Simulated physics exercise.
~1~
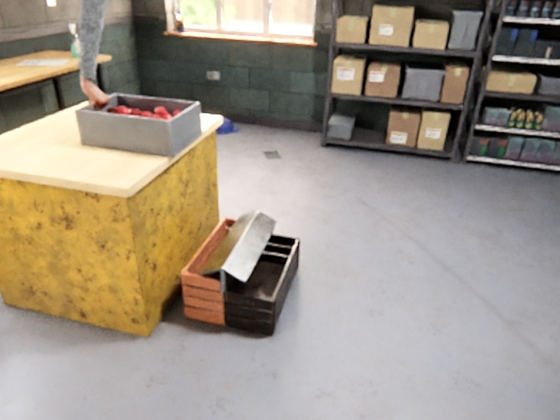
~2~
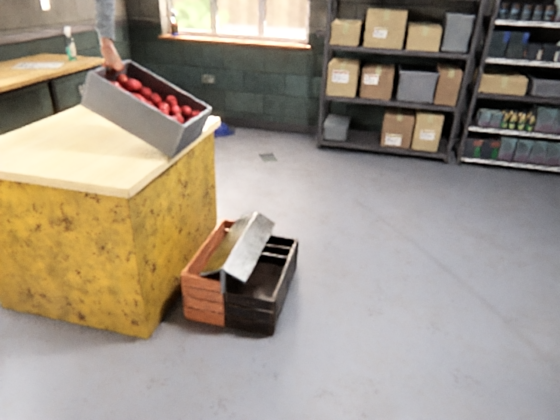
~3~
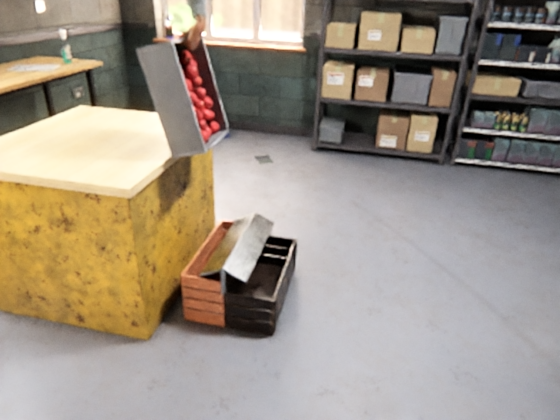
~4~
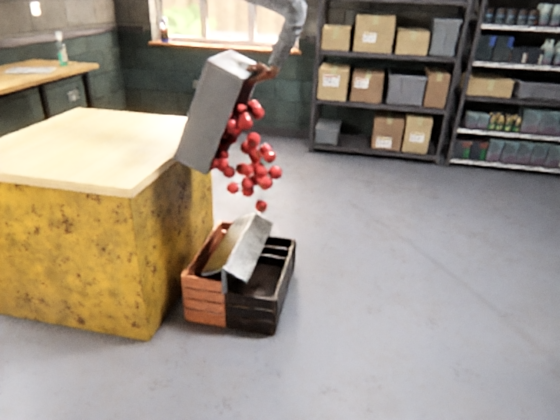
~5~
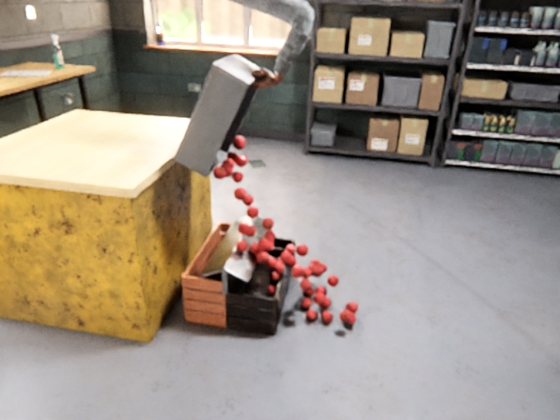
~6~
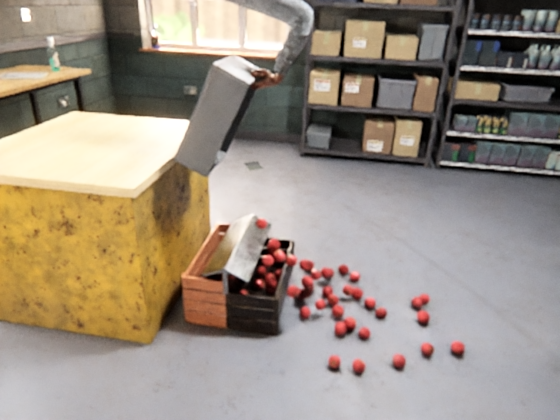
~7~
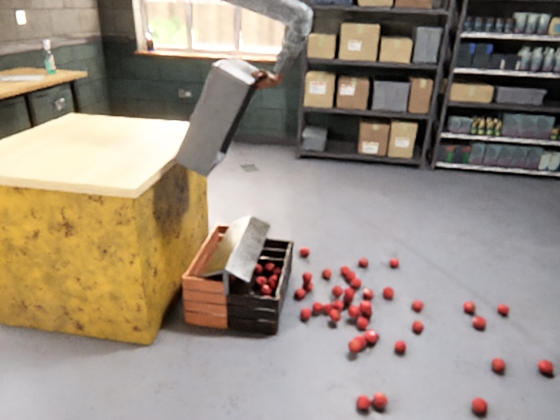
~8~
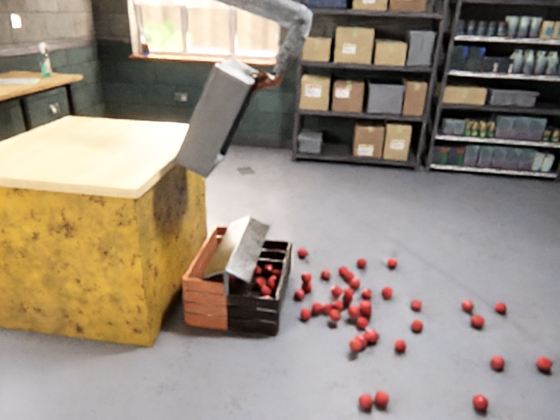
An arm tipped a grey box of red tomatoes over the right edge of a yellow bench until they tumbled out, some landing in the dark wooden box below while most scattered rightward across the floor, leaving the orange bin looking empty.
